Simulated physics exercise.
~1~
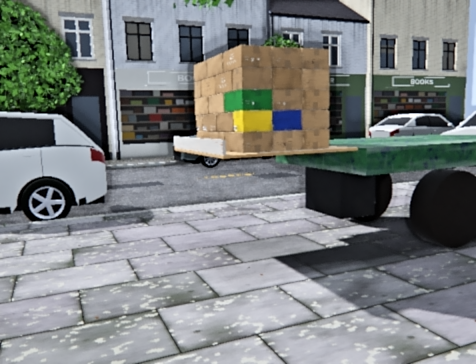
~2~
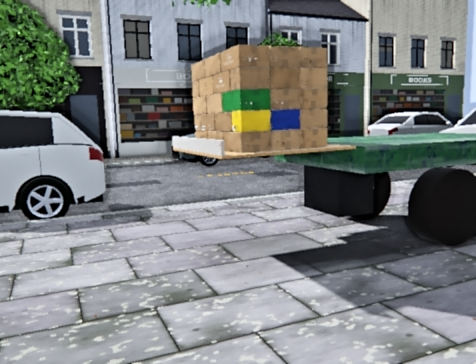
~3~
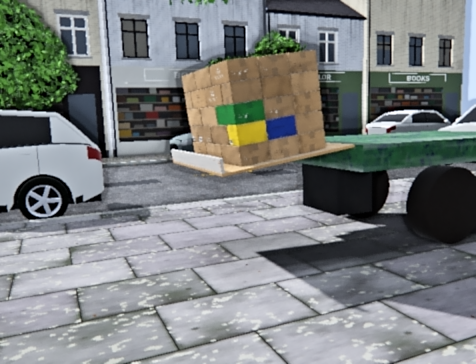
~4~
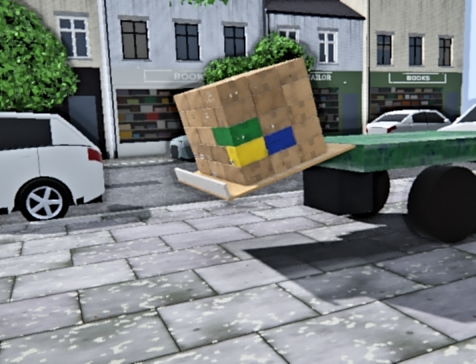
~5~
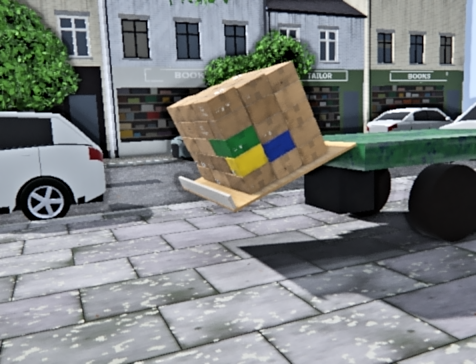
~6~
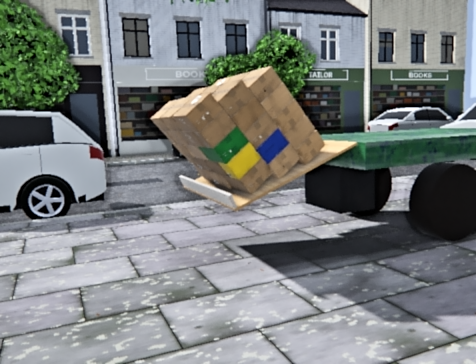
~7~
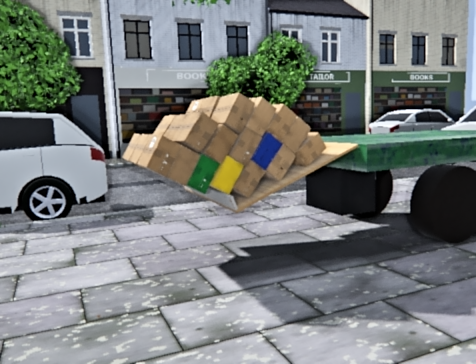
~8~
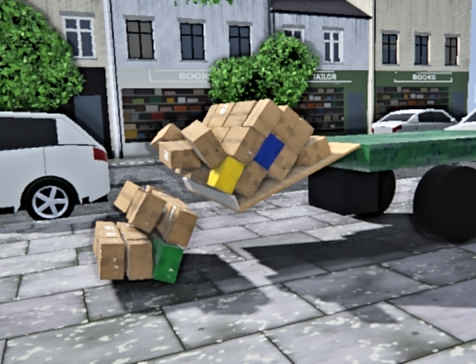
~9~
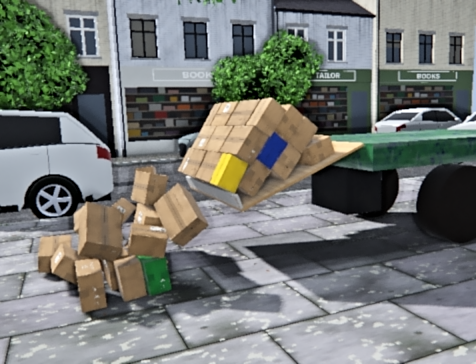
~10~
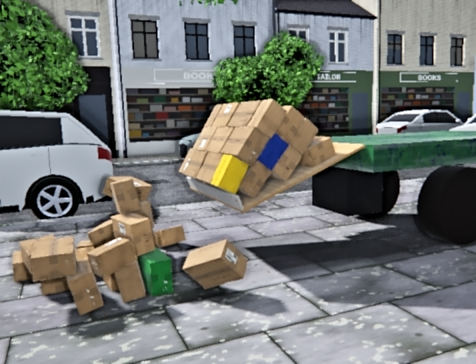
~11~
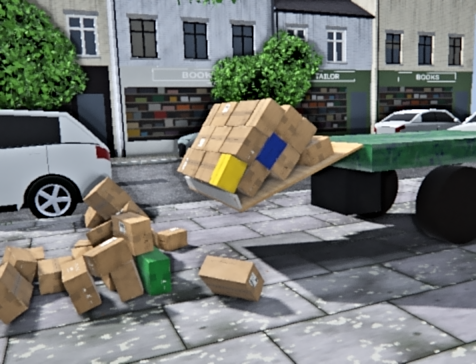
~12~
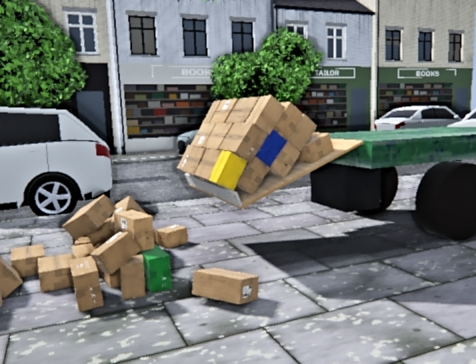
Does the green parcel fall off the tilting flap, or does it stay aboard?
It falls off the flap and comes to rest on the paving among the other spilled parcels.
